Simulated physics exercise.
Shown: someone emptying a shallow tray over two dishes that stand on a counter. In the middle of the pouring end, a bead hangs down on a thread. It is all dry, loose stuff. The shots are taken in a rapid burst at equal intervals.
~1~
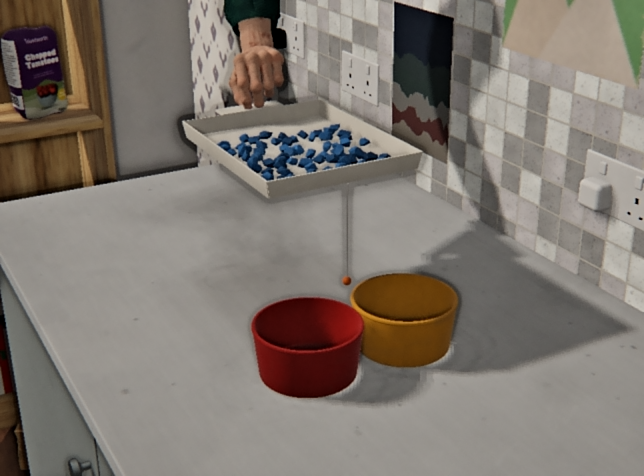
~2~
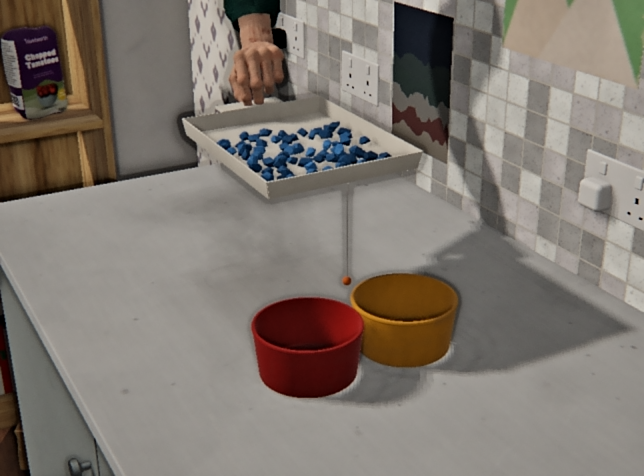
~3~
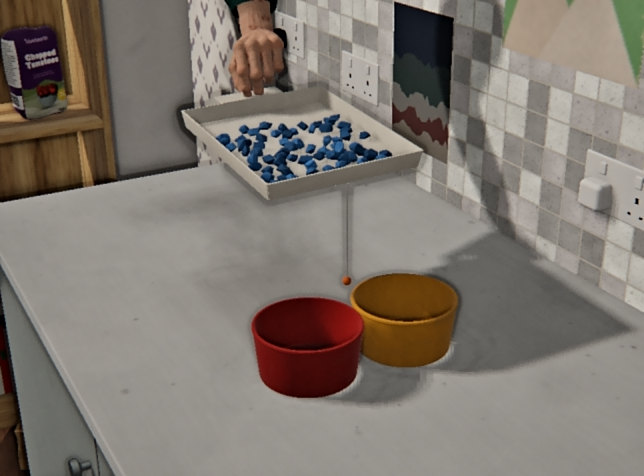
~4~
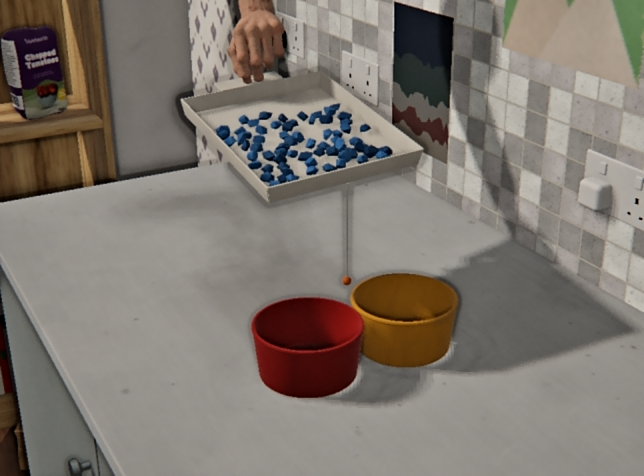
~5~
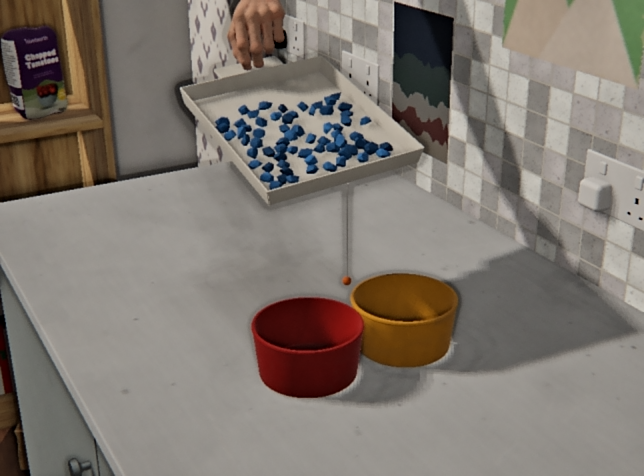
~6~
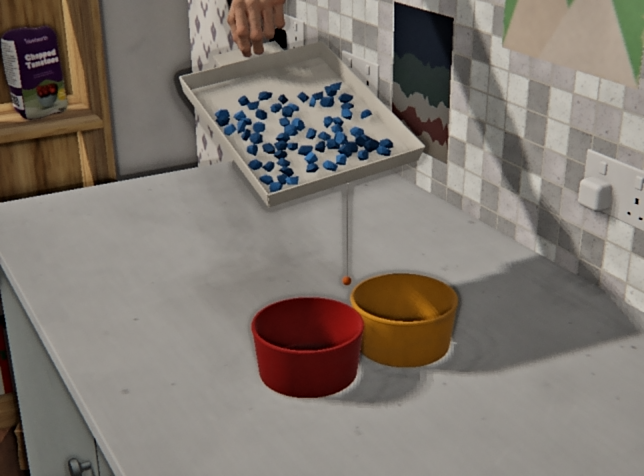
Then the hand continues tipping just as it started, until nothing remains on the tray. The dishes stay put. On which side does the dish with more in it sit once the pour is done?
Winner: Left dish.
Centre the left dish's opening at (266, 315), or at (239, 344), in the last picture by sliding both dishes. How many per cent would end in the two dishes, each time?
You'd get near 60 percent first and near 70 percent next.
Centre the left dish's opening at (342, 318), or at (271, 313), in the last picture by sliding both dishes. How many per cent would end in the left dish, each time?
First 60 per cent, second 60 per cent.
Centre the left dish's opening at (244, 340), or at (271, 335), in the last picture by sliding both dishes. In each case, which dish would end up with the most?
The rightmost dish, then the leftmost dish.
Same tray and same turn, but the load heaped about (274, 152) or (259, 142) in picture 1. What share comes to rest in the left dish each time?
Around 90 then around 90 per cent.
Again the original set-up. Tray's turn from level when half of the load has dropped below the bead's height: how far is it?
Around 105 degrees of turn.
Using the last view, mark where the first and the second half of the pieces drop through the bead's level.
It passes near (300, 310) first and then near (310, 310).
Just after the last frame, tray tipped steeply; every one on the tray.
A moment on, tray tipped right over; roughly half on the tray; roughly a quarter in the left dish; about a tenth outside both; roughly a quarter in the air.
Further on, tray tipped past a quarter turn; the larger part in the left dish; about a tenth in the right dish; about a tenth outside both.
When it is over, tray tipped past a quarter turn; the larger part in the left dish; about a tenth in the right dish; about a tenth outside both.
